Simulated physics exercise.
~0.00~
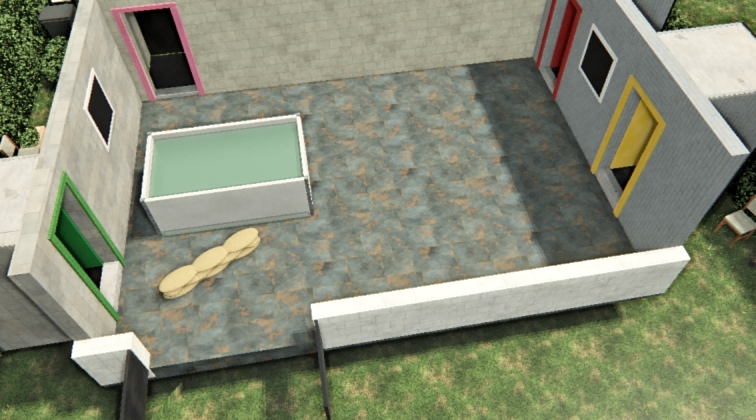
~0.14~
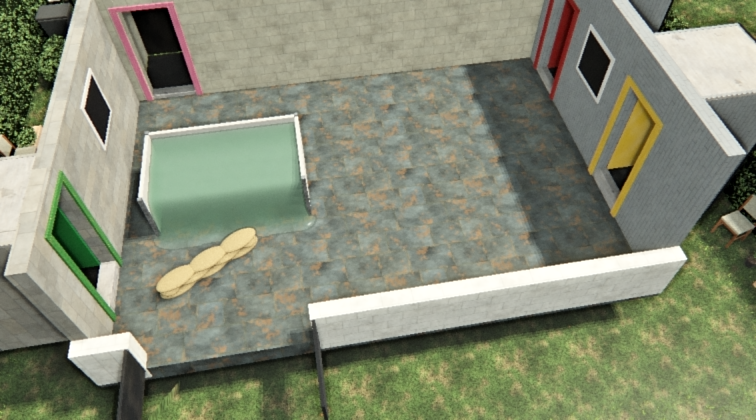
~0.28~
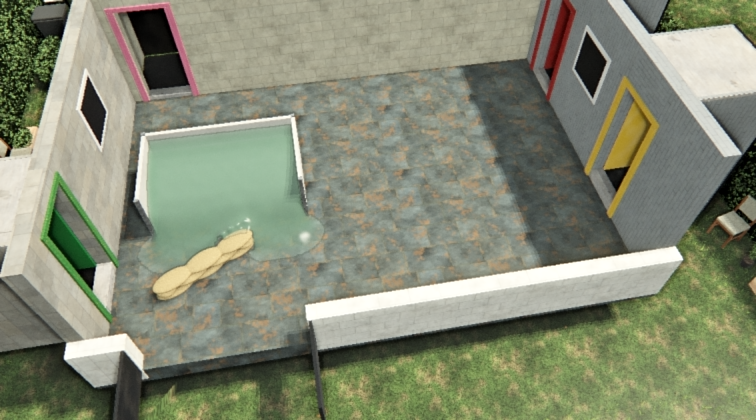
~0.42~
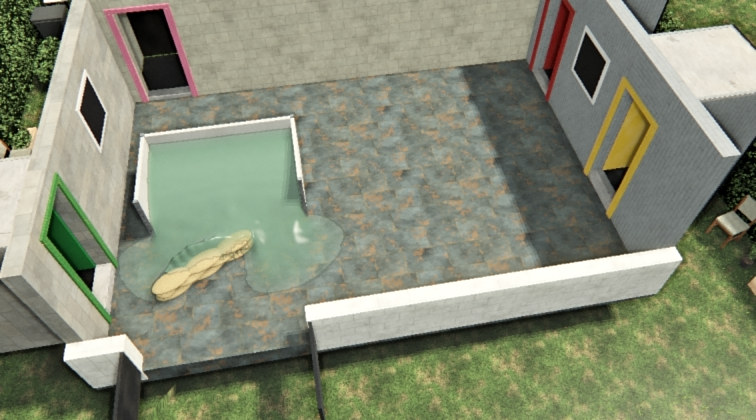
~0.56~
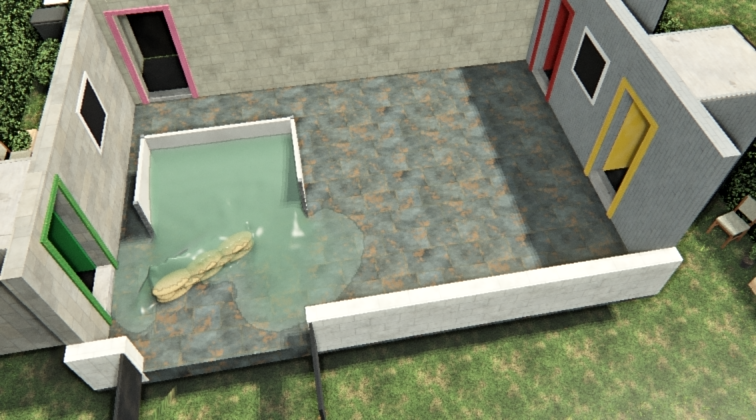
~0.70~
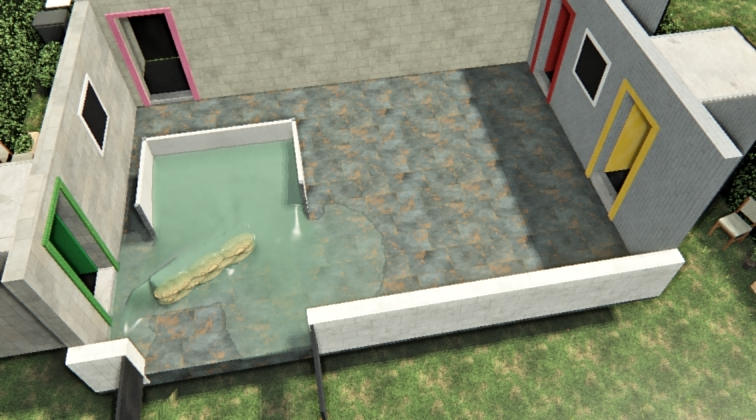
In a paved back court with pink, green, red and yellow doorways, a pale tank of greenish water stands at the left until its near side gives way. Water pours out around the row of sandbags, then spreads toward the green doorway, the near edge and rightward across the paving.
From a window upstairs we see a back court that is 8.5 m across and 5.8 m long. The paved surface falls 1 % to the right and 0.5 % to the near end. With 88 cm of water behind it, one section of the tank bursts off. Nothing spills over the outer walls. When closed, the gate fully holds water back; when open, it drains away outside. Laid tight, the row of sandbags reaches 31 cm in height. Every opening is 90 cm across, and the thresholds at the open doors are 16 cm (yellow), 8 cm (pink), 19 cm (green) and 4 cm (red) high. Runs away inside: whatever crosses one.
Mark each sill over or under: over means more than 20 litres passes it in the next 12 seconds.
Yellow door - under; pink door - under; green door - over; red door - over.
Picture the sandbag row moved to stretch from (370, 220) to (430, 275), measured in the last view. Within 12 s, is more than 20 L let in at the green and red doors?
Green within the limit, red within the limit.
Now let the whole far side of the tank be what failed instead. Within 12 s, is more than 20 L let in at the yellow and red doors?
Result against the limit at yellow: Limit held; result at red: Limit broken.
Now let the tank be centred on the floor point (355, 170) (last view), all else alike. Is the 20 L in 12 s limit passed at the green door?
Green: Within limit.
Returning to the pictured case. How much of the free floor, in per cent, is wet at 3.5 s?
About 45 per cent.
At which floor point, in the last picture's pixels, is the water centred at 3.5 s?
Roughly (304, 244) in the last picture.
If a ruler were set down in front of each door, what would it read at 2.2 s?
In centimetres - yellow: 0, pink: 0, green: 31, red: 0.
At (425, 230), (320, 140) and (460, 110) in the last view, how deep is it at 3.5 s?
About 1, 0 and 0 cm respectively.
After 1.4 s water covers 25 % of the floor and is deepest (56 cm) near (108, 365); yellow door not reached, pink door not reached, green door 43 cm at the sill, 74 L in, red door not reached.
After 2.2 s water covers 30 % of the floor and is deepest (36 cm) near (108, 365); yellow door not reached, pink door not reached, green door 31 cm at the sill, 185 L in, red door not reached.
After 3.5 s water covers 45 % of the floor and is deepest (23 cm) near (632, 280); yellow door 15 cm at the sill, 0 L in, pink door 3 cm at the sill, 0 L in, green door 13 cm at the sill, 215 L in, red door not reached.
After 7.0 s water covers 70 % of the floor and is deepest (18 cm) near (632, 280); yellow door 14 cm at the sill, 0 L in, pink door 4 cm at the sill, 2 L in, green door 6 cm at the sill, 216 L in, red door 4 cm at the sill, 0 L in.
After 12.0 s water covers 85 % of the floor and is deepest (8 cm) near (554, 115); yellow door 6 cm at the sill, 0 L in, pink door 2 cm at the sill, 2 L in, green door 2 cm at the sill, 216 L in, red door 7 cm at the sill, 40 L in.
